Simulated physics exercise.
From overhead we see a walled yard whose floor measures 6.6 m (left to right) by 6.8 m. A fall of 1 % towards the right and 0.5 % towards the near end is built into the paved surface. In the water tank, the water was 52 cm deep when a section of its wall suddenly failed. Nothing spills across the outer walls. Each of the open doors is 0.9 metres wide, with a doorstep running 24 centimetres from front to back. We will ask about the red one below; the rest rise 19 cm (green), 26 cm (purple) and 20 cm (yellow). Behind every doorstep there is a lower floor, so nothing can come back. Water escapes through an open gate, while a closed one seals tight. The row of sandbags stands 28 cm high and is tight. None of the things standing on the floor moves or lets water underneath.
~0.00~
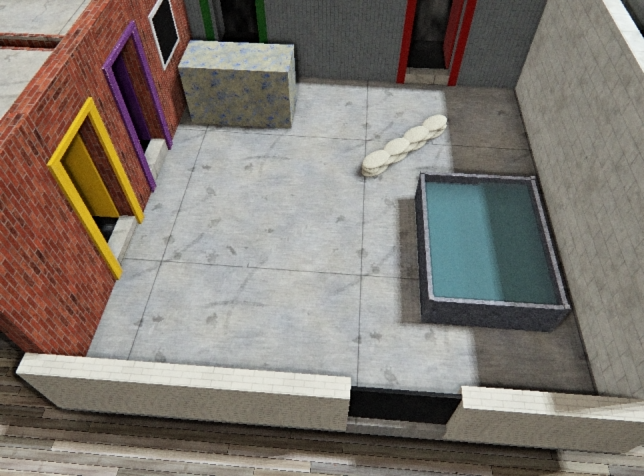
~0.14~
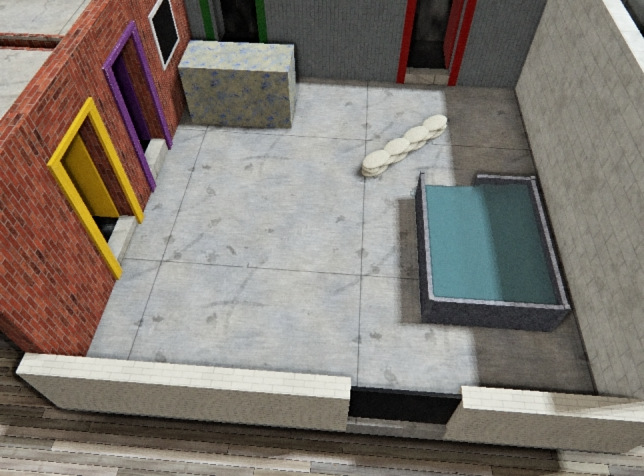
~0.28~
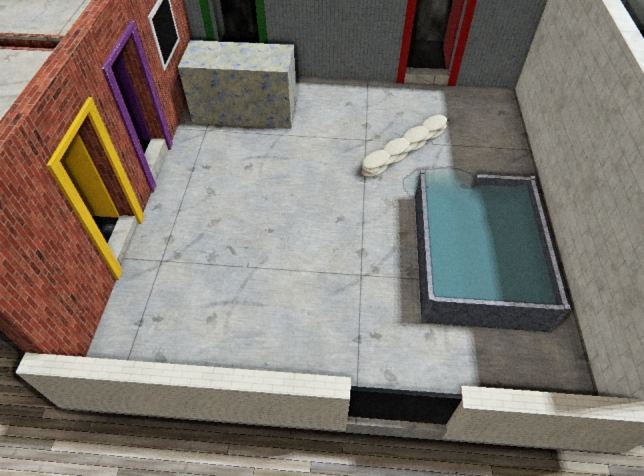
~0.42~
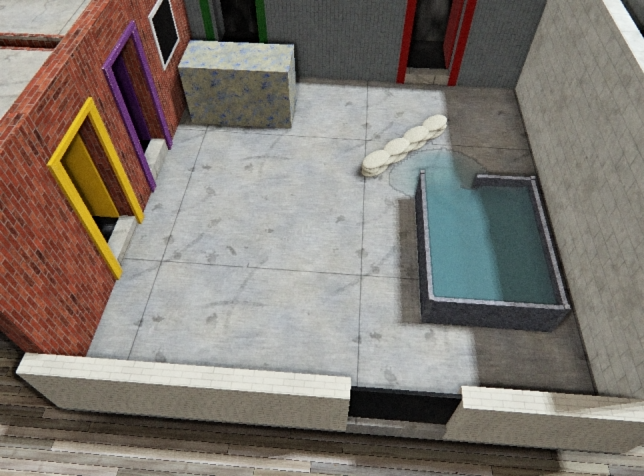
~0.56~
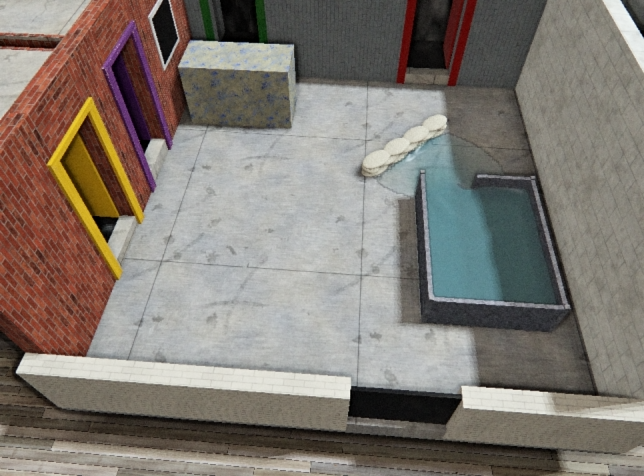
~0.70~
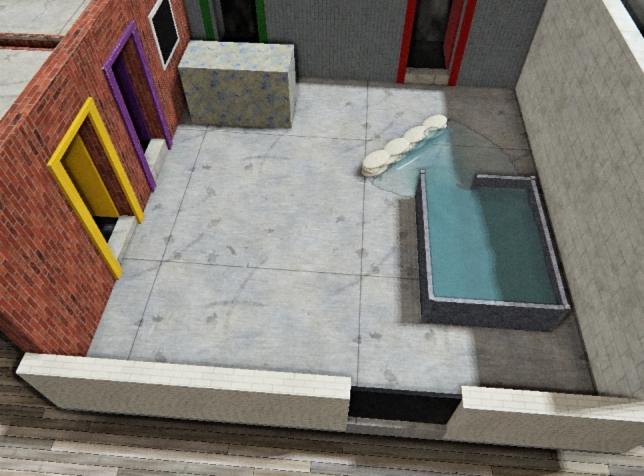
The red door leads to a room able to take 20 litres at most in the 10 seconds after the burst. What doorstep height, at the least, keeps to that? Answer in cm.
I would say about 6.5 cm.
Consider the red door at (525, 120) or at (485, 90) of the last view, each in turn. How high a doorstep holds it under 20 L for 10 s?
You'd want roughly 20 cm there first, then roughly 22 cm.
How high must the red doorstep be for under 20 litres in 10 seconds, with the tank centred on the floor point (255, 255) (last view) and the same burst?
6.5 cm or thereabouts.
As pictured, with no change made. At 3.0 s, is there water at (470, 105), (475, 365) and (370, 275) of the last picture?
Listed order - soaked through, unwetted, soaked through.
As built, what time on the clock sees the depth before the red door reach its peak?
Roughly 3.2 s.
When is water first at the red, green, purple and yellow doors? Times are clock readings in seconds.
Red: 2.2 s; green: 5.0 s; purple: 7.5 s; yellow: 8.5 s.
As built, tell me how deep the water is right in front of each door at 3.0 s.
Centimetres: Red = 9, green = 0, purple = 0, yellow = 0.
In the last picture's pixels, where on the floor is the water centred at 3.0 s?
Look at about (465, 203) in the last view.
After 1.4 s water covers 10 % of the floor, deepest (34 cm) near (409, 158); it has not reached the red door.
After 3.0 s water covers 25 % of the floor, deepest (30 cm) near (502, 91); 9 cm at the red door, 0 litres in over its 21 cm doorstep.
After 10.0 s water covers 90 % of the floor, deepest (11 cm) near (598, 424); 6 cm at the red door, 0 litres in over its 21 cm doorstep.
At the red door as built, the water arrived by 2.3 s and peaked near 10 cm at 3.2 s.
Run again over the same 10 s with other heights there, 29 litres in over 5.5 cm, 10 litres over 7.5 cm. The limit of 20 litres is kept from about 6.5 cm up.
